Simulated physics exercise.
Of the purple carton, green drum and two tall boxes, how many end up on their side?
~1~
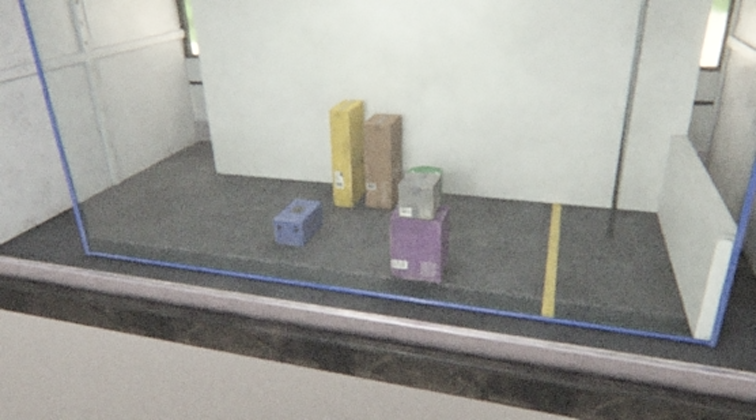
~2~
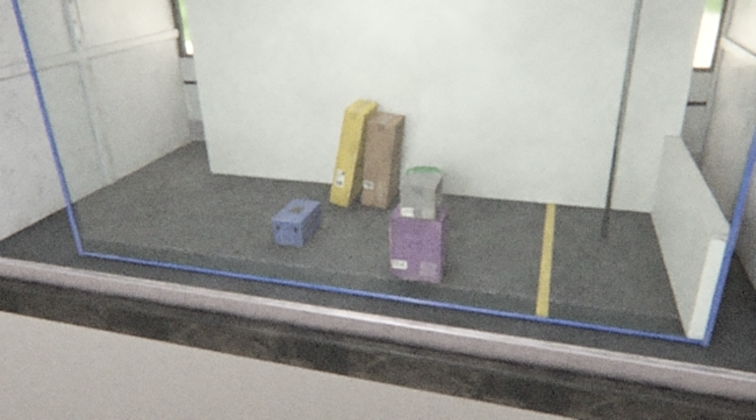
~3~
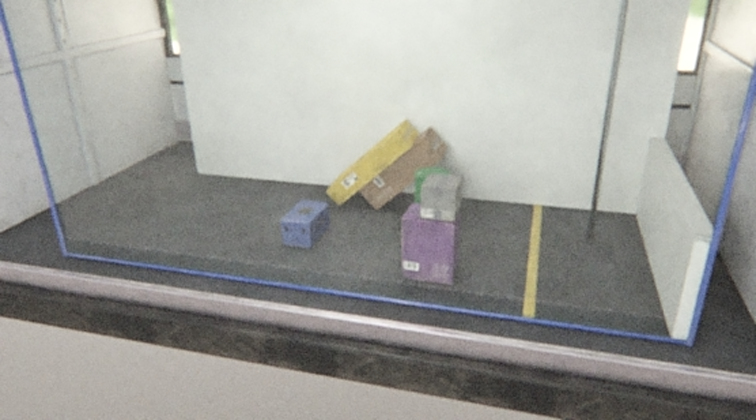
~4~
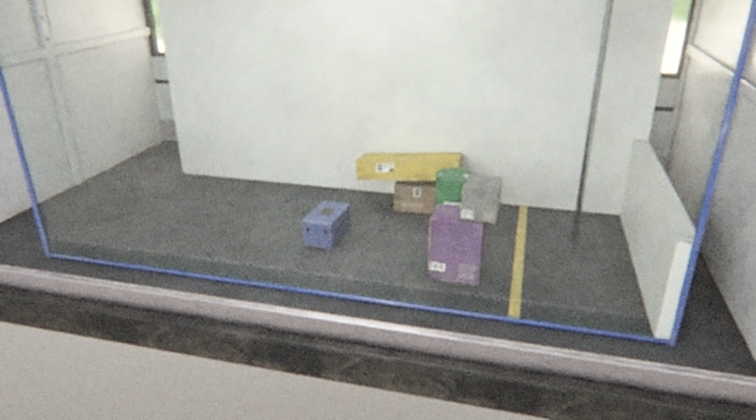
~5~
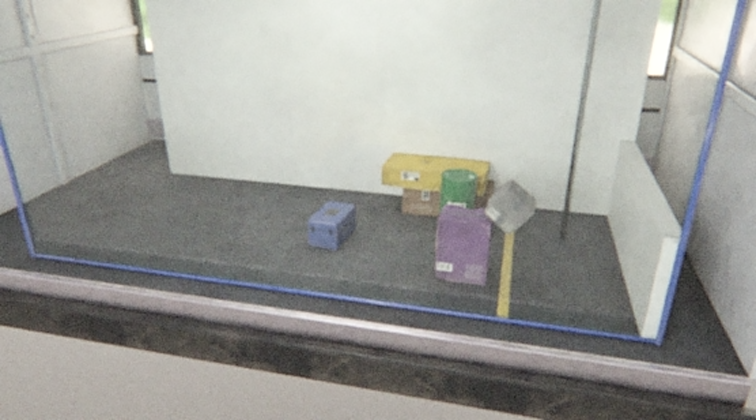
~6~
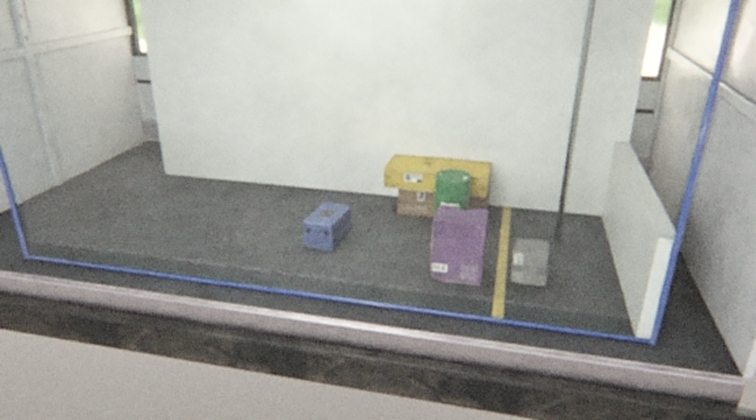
Two of them end up on their side, the yellow tall box and the brown tall box.
At the start, yellow and brown tall boxes stand side by side in a loading bay, with a blue toolbox, a green drum and a grey carton resting on a purple one nearby. The yellow box leans to the right, and the brown one tips with it. Both topple onto their sides, the yellow box ending up on top of the brown. The grey carton slides right off the purple carton, turns as it falls and lands on the floor past the yellow line. The purple carton and green drum stay upright, and the toolbox rests to their left.
